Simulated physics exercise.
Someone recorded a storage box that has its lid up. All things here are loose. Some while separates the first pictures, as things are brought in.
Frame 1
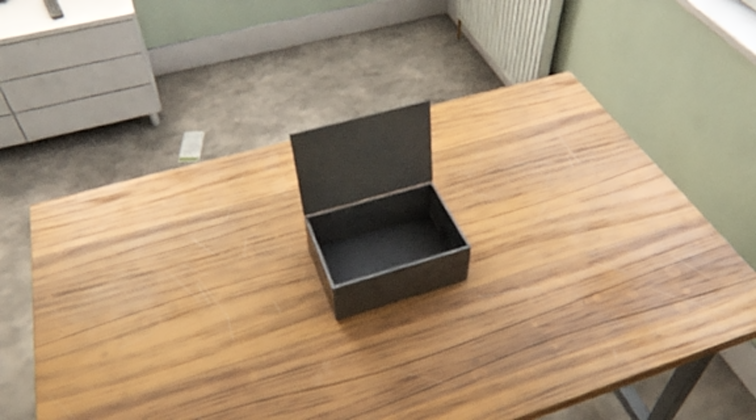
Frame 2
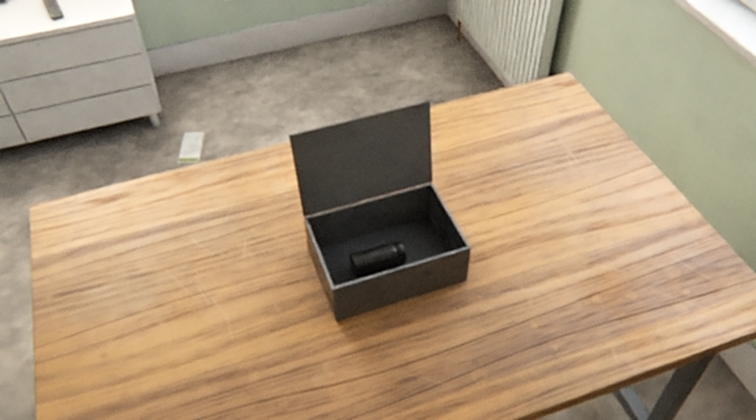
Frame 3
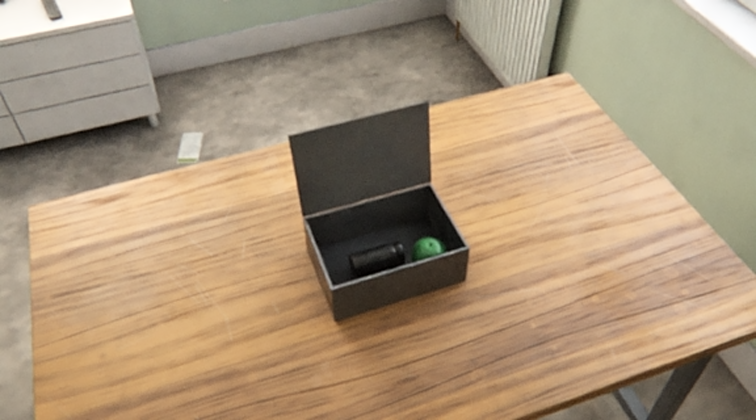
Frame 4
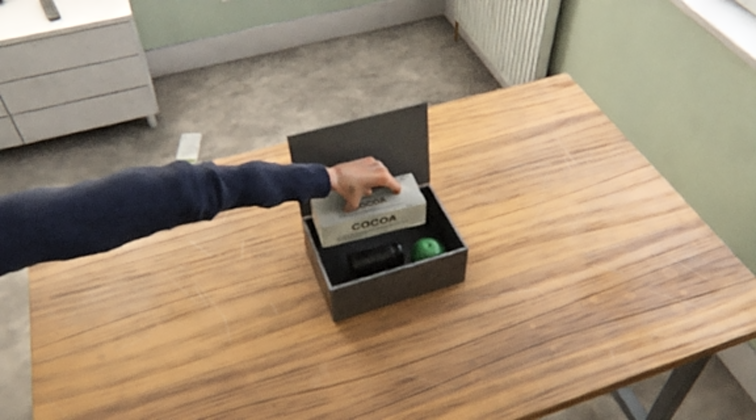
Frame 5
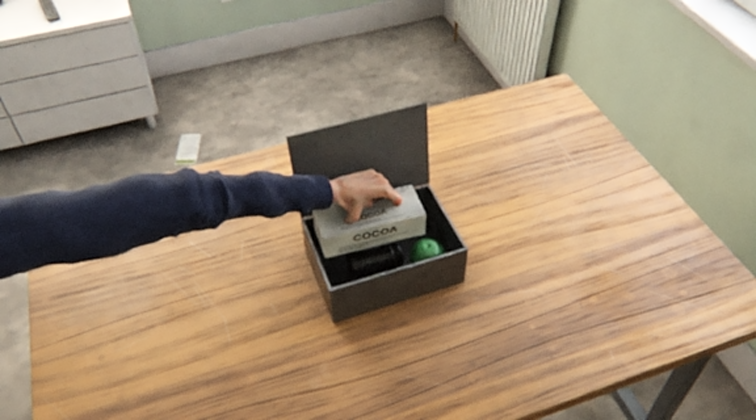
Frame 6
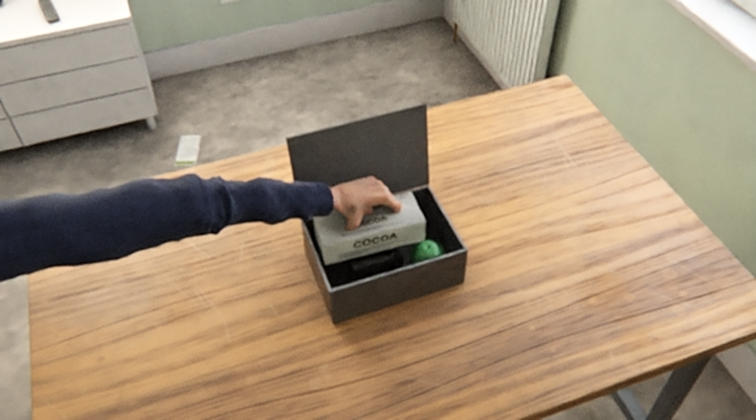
We see an open dark box on a wooden table, first empty, then holding a black cylinder, then also a green ball, before a hand reaches in from the left and lowers a pale cocoa packet slightly inside.
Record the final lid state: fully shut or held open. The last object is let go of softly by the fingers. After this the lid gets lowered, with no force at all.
Ah, the box is closed after all.
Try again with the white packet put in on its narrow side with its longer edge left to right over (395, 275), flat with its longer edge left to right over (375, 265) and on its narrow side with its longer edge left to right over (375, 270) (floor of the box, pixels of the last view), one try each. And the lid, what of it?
Well, the first try leaves the lid standing open, the second leaves it lying shut, and the third leaves it lying shut.
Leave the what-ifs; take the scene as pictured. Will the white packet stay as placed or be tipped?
In the end, it winds up askew.
Then, 0.50 s later than the last frame, white packet on its side near (364, 236); black shaker moved about its own width.
Then, 1.50 s later than the last frame, lid 65° above the rim; white packet on its side near (364, 236); black shaker moved about its own width.
Then, 2.00 s later than the last frame, lid 22° above the rim; white packet on its side near (364, 236); black shaker moved about its own width.
When it is over, lid shut; lying over in the box, white packet; moved from the start, black shaker; green apple as before. End places, in pixels of the last picture, white packet near (364, 236).
